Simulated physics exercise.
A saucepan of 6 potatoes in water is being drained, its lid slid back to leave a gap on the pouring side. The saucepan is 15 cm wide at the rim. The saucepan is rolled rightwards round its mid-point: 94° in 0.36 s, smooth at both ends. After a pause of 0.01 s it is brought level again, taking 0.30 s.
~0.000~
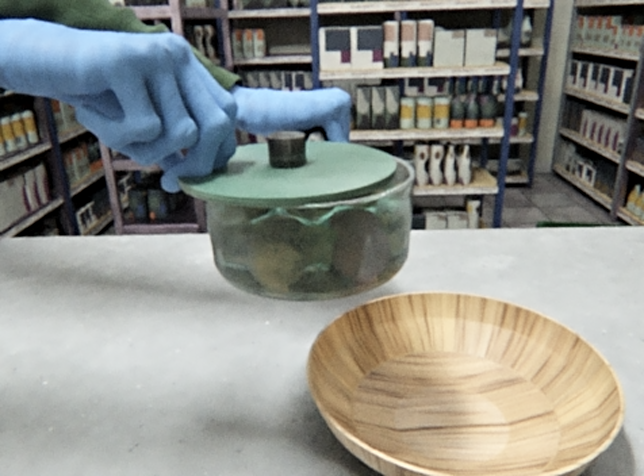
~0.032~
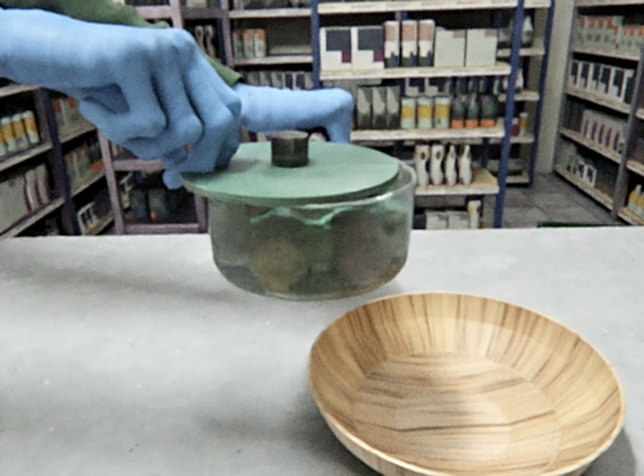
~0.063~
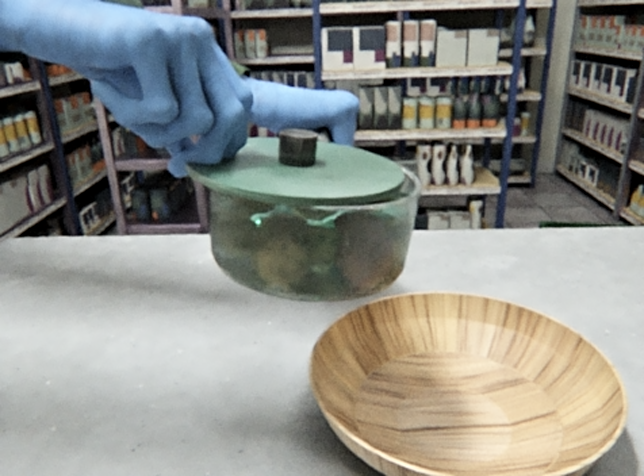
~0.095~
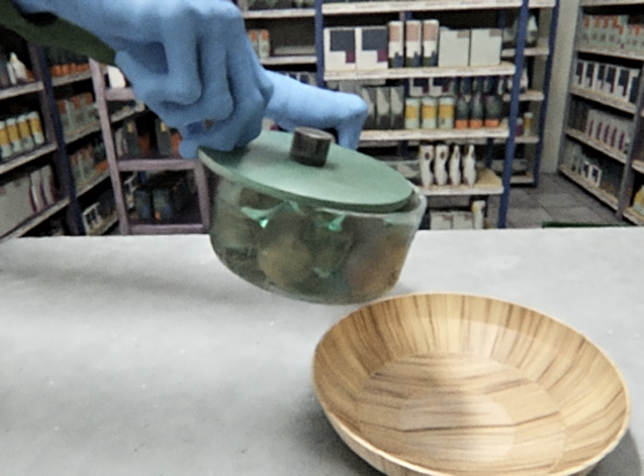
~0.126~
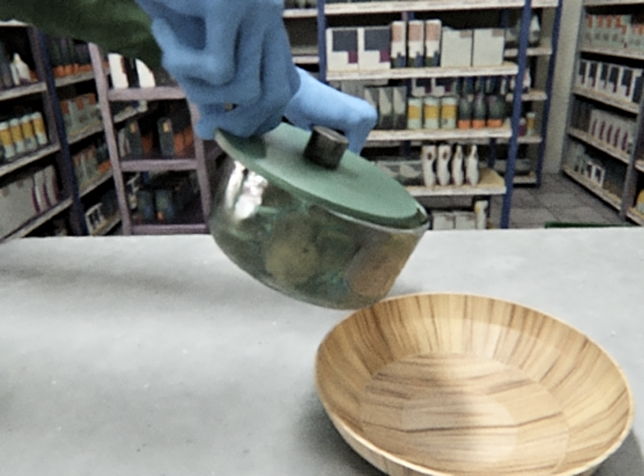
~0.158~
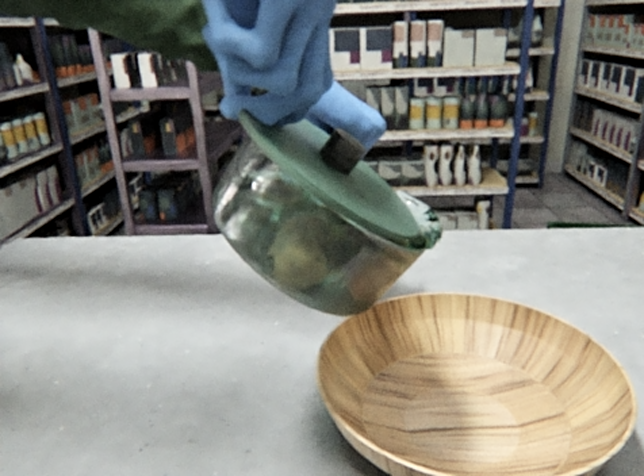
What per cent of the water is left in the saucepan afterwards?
Roughly 52 per cent is left.
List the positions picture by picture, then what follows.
The first frame shows tilt 0°; pouring edge (412, 173); surface from (212, 198) to (407, 194); the lid's edge is at (393, 164), 10 mm short of the rim.
The second frame shows tilt 2°; pouring edge (414, 176); surface from (212, 197) to (409, 195).
The third frame shows tilt 7°; pouring edge (418, 185); surface from (216, 193) to (413, 198).
The fourth frame shows tilt 15°; pouring edge (423, 200); surface from (219, 190) to (419, 202).
The fifth frame shows tilt 26°; pouring edge (425, 219); surface from (223, 187) to (427, 210).
The sixth frame shows tilt 38°; pouring edge (423, 241); surface from (220, 181) to (401, 213); 3 per cent is over the edge; the lid's edge is at (414, 224), 10 mm short of the rim.
After 0.28 s the tilt is 84° and 80 per cent of the water is still in the saucepan.
After 0.38 s the tilt is 94° and 68 per cent of the water is still in the saucepan.
After 0.47 s the tilt is 69° and 58 per cent of the water is still in the saucepan.
After 0.58 s the tilt is 19° and 52 per cent of the water is still in the saucepan.
In the end 52 per cent of the water is still in the saucepan.
